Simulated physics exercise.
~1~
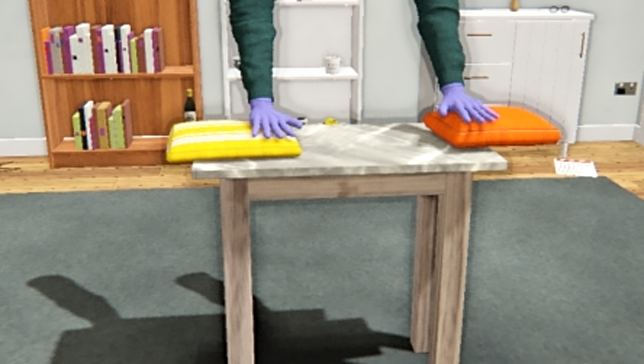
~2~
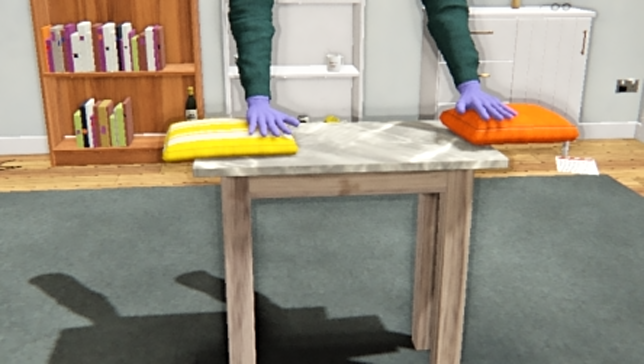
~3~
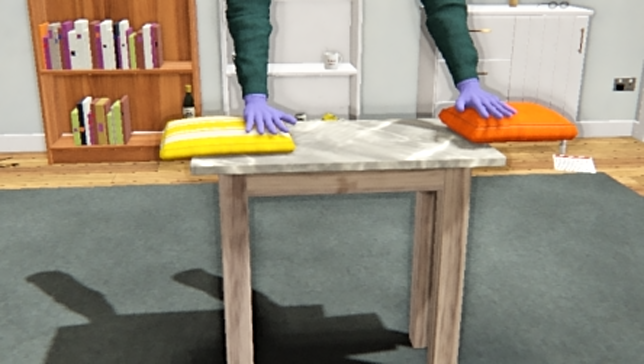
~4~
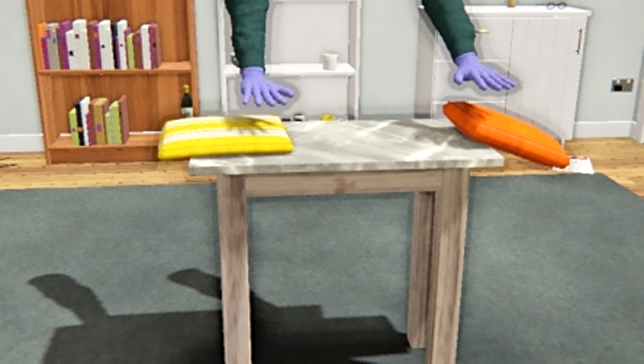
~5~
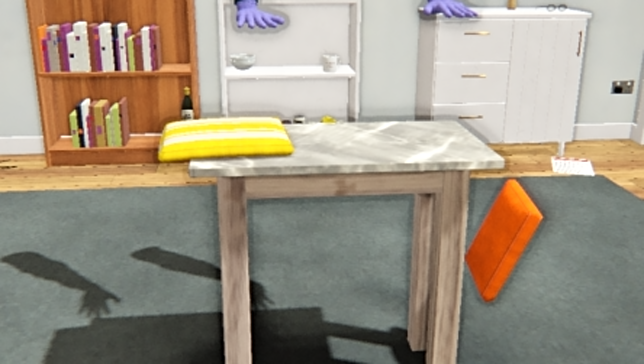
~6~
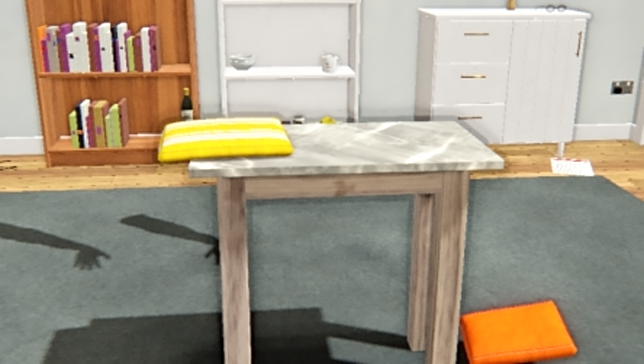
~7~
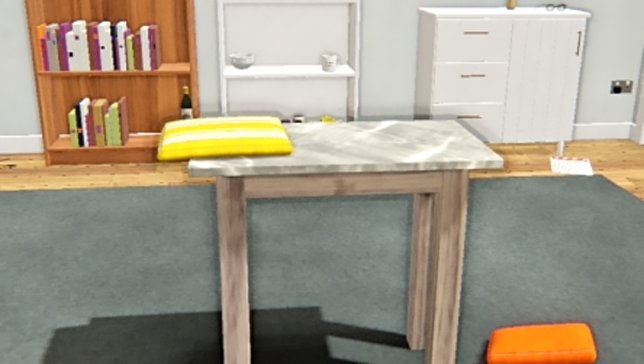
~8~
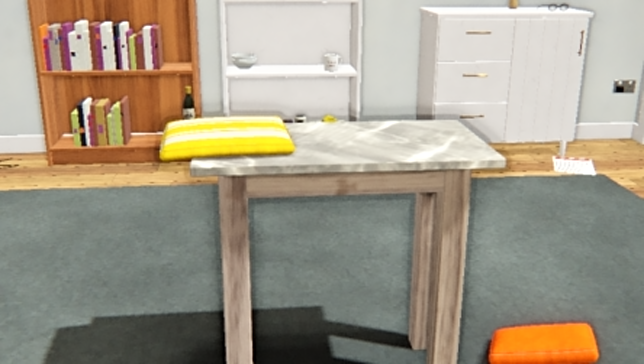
Gloved hands sliding a yellow seat pad left and an orange bag right, then letting go, the bag falling to the floor.
